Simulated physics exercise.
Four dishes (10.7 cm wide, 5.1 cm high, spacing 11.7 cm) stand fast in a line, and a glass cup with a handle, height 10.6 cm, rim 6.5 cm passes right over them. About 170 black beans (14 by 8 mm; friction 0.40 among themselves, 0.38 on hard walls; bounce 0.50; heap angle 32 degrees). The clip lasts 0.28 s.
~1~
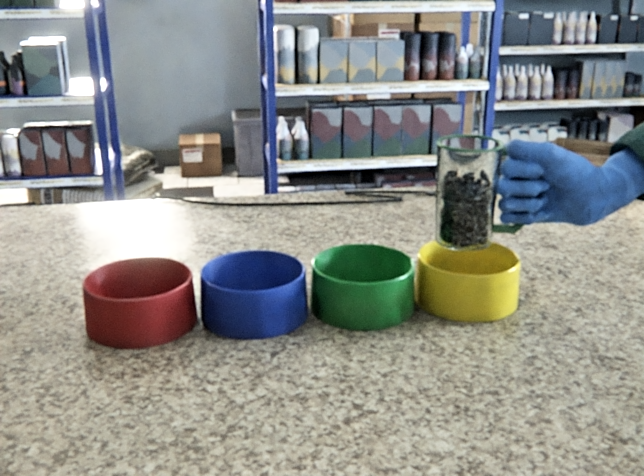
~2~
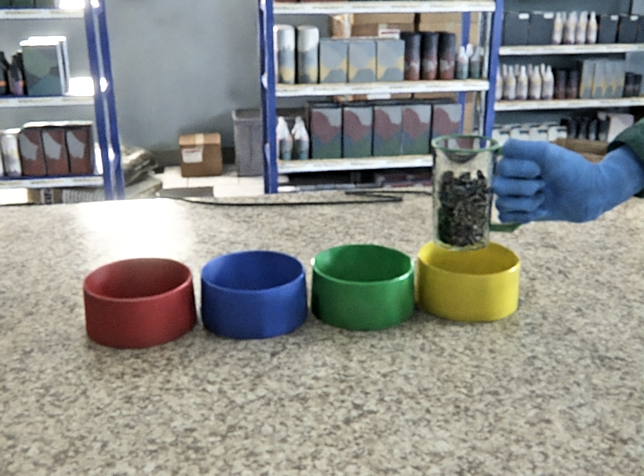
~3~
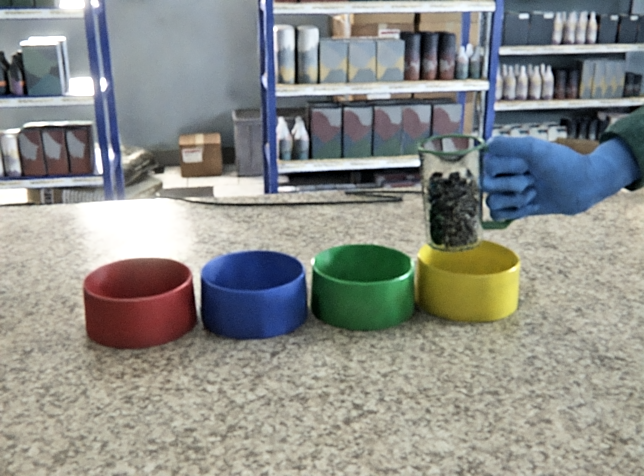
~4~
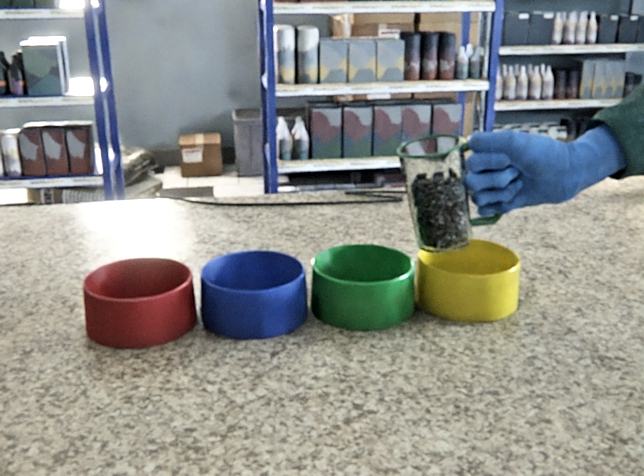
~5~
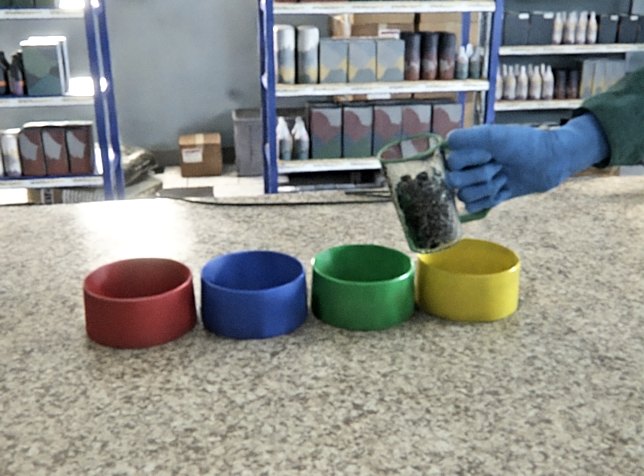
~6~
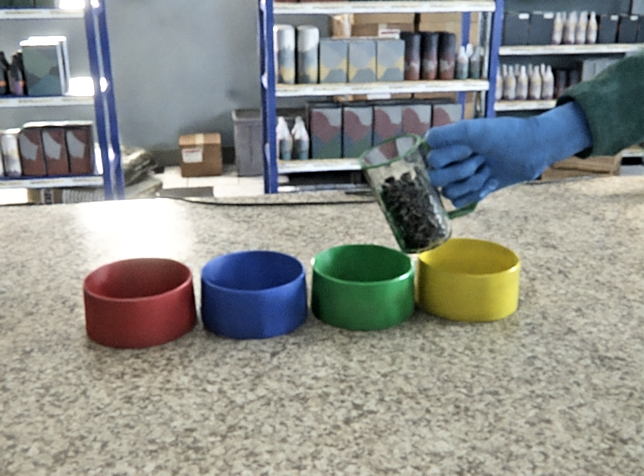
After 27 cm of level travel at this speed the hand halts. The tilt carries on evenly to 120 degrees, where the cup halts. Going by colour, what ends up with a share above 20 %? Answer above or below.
Red: Above, blue: Below, green: Below, yellow: Below, counter: Below.
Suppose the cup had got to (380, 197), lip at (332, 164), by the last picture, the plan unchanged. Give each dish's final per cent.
Red 100, blue 0, green 0, yellow 0.
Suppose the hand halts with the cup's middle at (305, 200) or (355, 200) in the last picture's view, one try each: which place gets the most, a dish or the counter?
The winner: Blue; blue.
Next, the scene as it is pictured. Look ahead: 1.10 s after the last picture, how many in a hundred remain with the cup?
Some 10 per cent of the load.
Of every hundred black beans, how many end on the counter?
Some 0 per cent.
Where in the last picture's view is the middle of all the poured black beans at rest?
Near (139, 308).
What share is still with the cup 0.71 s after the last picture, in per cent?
About 100 per cent.
Then, 0.43 s after the last picture, tilt 71 degrees; cup holds 100 %.
Then, 0.71 s after the last picture, tilt 101 degrees; cup holds 100 %.
Then, 1.10 s after the last picture, tilt 120 degrees; cup holds 10 %, red 90 %.
In the end, red 100 %, blue 0 %, green 0 %, yellow 0 %, counter 0 %.
